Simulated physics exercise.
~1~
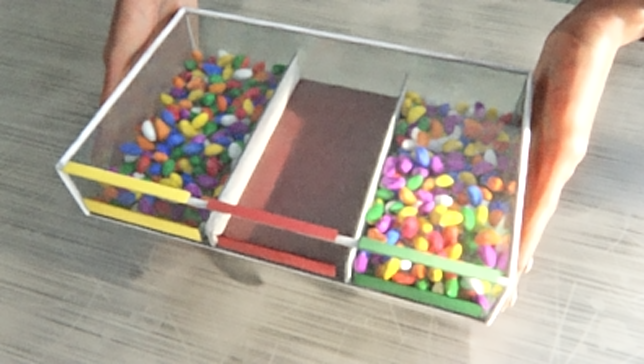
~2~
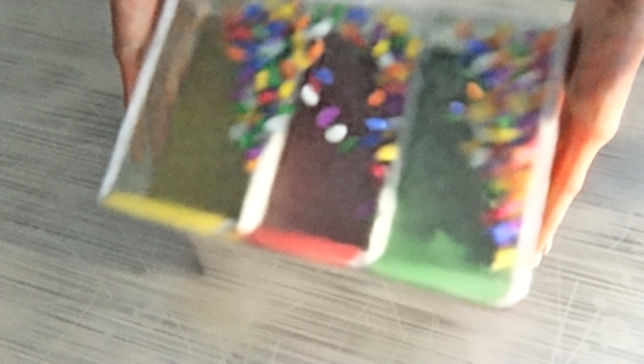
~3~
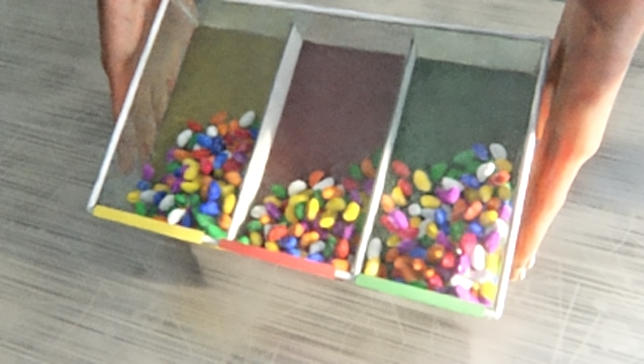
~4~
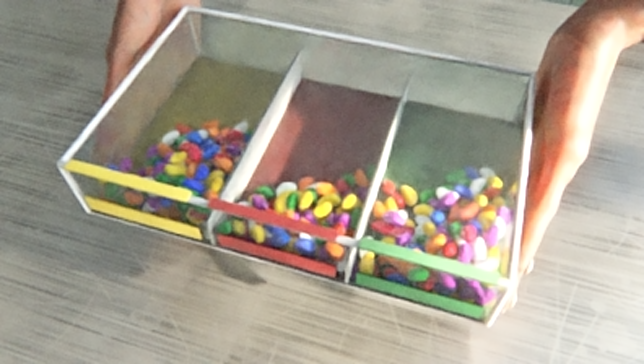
On a grey, streaked tabletop, two hands hold a clear-lidded box split into three compartments marked yellow, red and green along the near edge. At first, colourful jelly beans fill the yellow and green sections, while the red one between them sits empty. The hands shake and tilt the box, and the beans scatter in a blur across the dividing walls, some landing in the middle. With the box still tilted, they slide down and heap along the near edge. Finally the hands lower it back nearly level, leaving beans gathered in all three compartments, fewest in the red.
